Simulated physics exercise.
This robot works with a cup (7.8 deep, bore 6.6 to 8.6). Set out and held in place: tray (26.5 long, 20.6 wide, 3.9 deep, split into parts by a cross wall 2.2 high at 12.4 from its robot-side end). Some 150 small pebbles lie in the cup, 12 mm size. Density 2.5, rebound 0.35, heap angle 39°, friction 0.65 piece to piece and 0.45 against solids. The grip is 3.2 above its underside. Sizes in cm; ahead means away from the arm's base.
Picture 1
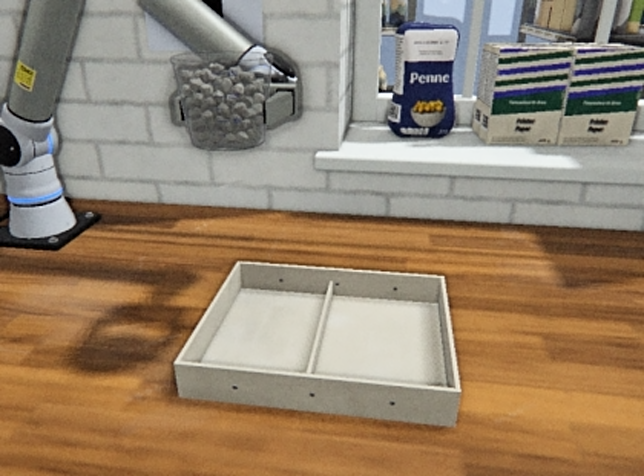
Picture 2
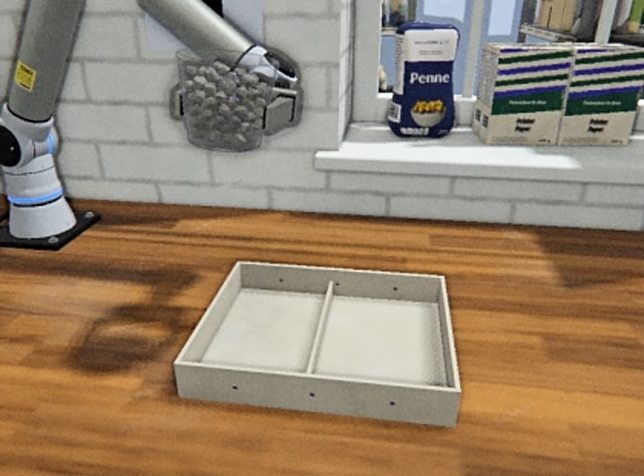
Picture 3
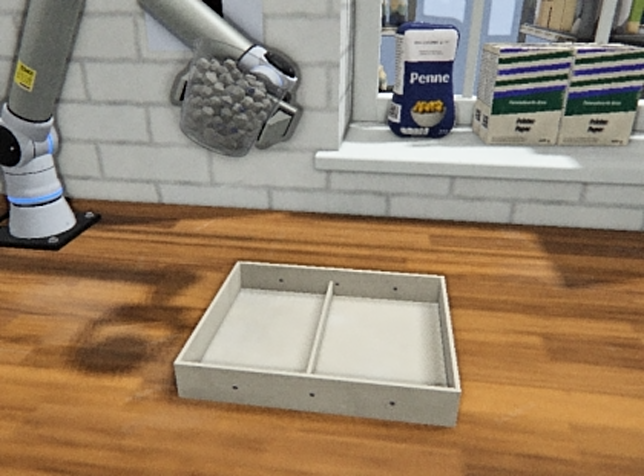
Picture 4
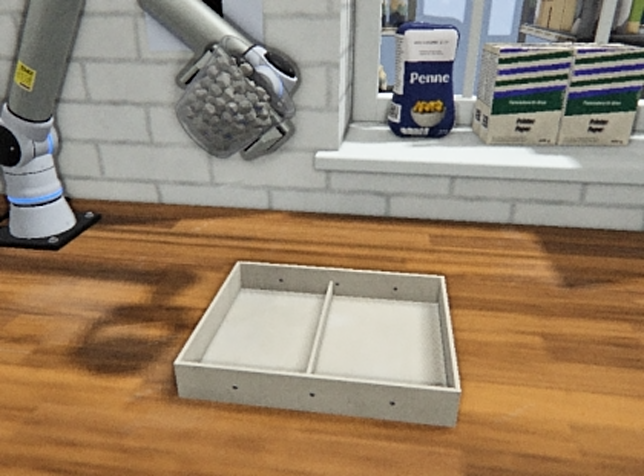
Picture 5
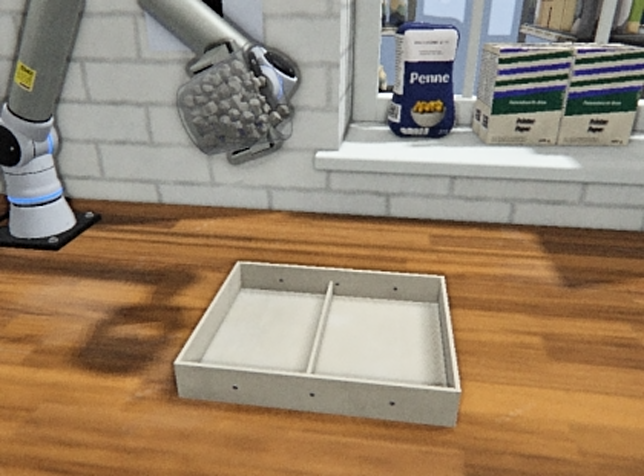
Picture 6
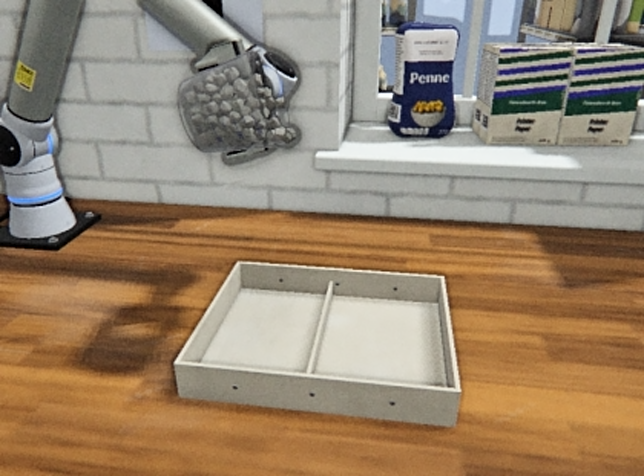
A robot arm steadily tilts a clear cup of gray pebbles beside a divided tray.
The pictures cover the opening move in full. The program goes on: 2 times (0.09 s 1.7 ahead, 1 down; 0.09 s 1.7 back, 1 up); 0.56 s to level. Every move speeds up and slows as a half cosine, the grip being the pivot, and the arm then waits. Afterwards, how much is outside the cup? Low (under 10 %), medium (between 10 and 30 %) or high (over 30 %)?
Share outside the cup: Medium (between 10 and 30 %).
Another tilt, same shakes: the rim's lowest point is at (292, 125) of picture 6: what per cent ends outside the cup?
About 5 per cent.
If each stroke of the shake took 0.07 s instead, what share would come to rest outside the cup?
Then about 25 per cent.
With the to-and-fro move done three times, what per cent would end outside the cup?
Then about 25 per cent.
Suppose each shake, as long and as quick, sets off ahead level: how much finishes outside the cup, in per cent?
About 35 per cent.
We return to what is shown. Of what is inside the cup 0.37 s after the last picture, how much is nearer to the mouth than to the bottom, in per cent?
About 50 per cent.
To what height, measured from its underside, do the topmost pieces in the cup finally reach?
About 8.0 cm.
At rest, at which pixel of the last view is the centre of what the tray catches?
Around (365, 341).
Then, 0.37 s later, tilted 75° forward, highest piece 29 above the table; 129 in the cup, 11 in the far-side part, 2 in the robot-side part, 9 in flight or on a rim.
Then, 0.74 s later, tilted 18° forward, highest piece 30 above the table; 118 in the cup, 24 in the far-side part, 9 in the robot-side part.
Then, 1.12 s later, level, highest piece 31 above the table; 118 in the cup, 24 in the far-side part, 9 in the robot-side part.
Then, 2.17 s later, level, highest piece 31 above the table; 118 in the cup, 24 in the far-side part, 9 in the robot-side part.
At rest, 118 in the cup, 24 in the far-side part, 9 in the robot-side part. That is 22 % outside the cup.
